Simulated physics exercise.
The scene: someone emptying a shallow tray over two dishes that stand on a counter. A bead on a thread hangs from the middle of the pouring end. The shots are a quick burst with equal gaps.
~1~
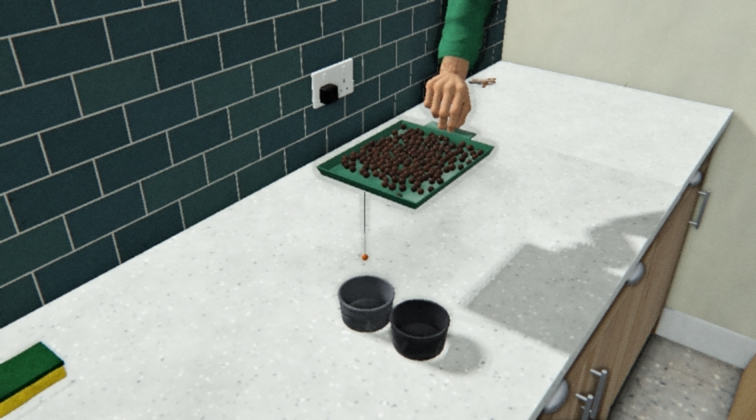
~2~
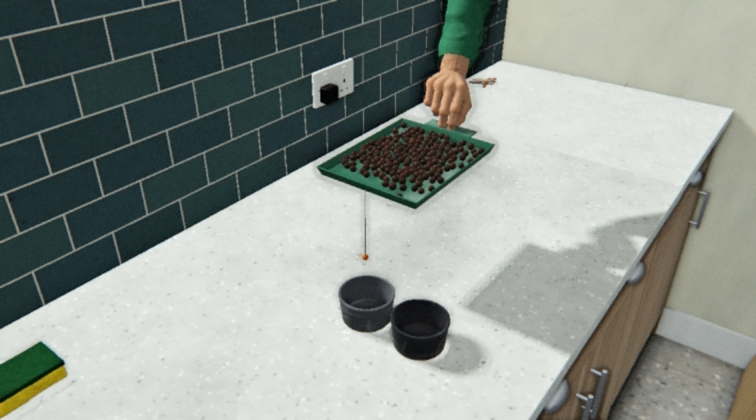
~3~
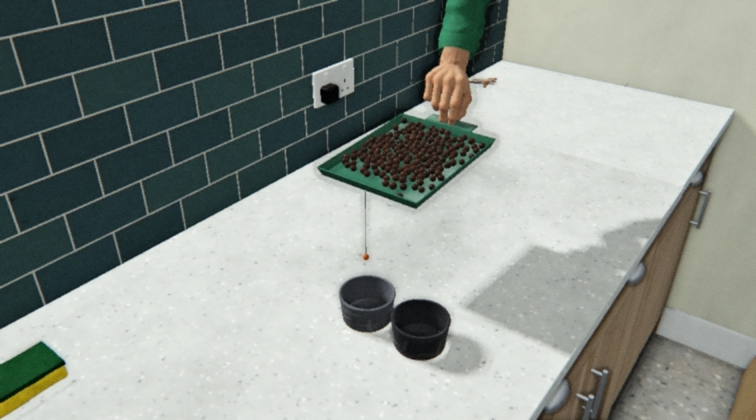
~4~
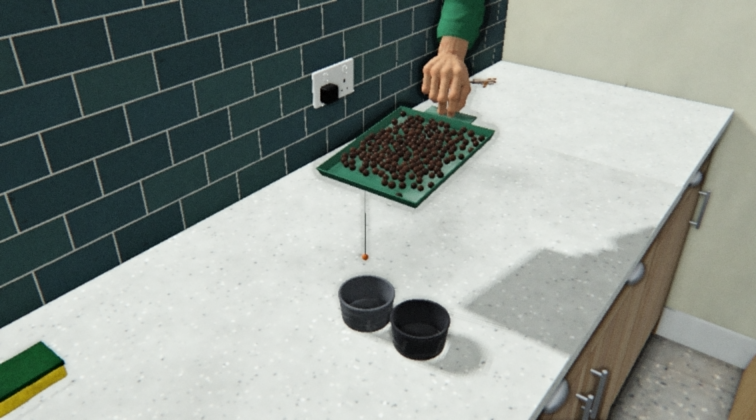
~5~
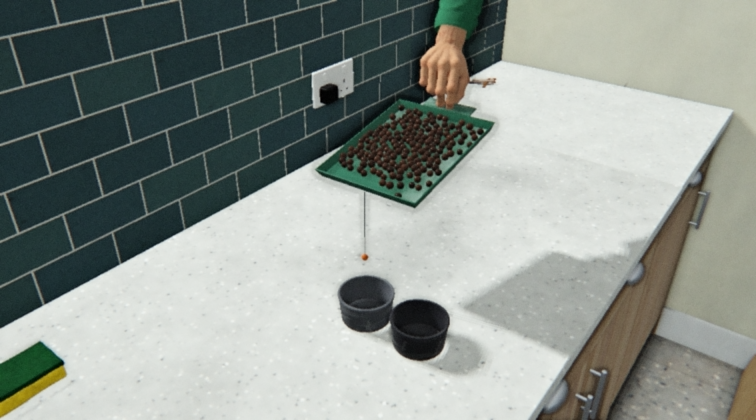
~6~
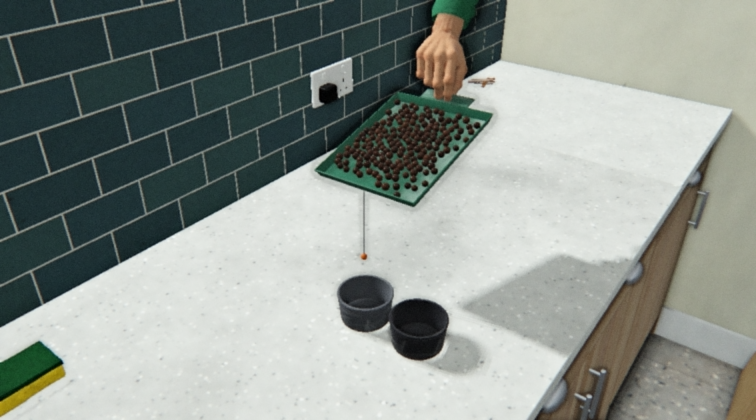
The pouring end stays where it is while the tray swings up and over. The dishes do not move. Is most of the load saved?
The two hold under half of the load.
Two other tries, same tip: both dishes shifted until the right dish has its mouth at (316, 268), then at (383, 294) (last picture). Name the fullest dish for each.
First the dish on the right, then the left one.
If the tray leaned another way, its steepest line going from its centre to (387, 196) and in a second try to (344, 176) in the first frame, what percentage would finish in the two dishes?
In turn 60 and 0 in a hundred.
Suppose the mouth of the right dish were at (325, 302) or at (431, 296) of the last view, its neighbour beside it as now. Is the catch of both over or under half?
One: The smaller part. Two: Below a half.
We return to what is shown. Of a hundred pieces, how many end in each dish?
Left dish near 30 in a hundred; right dish near 0.
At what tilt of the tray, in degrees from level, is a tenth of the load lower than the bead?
At about 50°.
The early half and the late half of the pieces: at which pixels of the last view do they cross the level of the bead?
First near (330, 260), later near (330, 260).
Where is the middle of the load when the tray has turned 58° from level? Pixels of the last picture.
Roughly at (345, 190).
Soon, tray tipped steeply; about half on the tray; a stray few in the right dish; a small part in the left dish; a small part outside both; about a quarter in the air.
A while on, tray tipped right over; a stray few in the right dish; about a quarter in the left dish; about two thirds outside both; a stray few in the air.
Towards the end, tray tipped past a quarter turn; a stray few in the right dish; about a quarter in the left dish; most outside both.
Finally, tray tipped past a quarter turn; a stray few in the right dish; about a quarter in the left dish; most outside both.
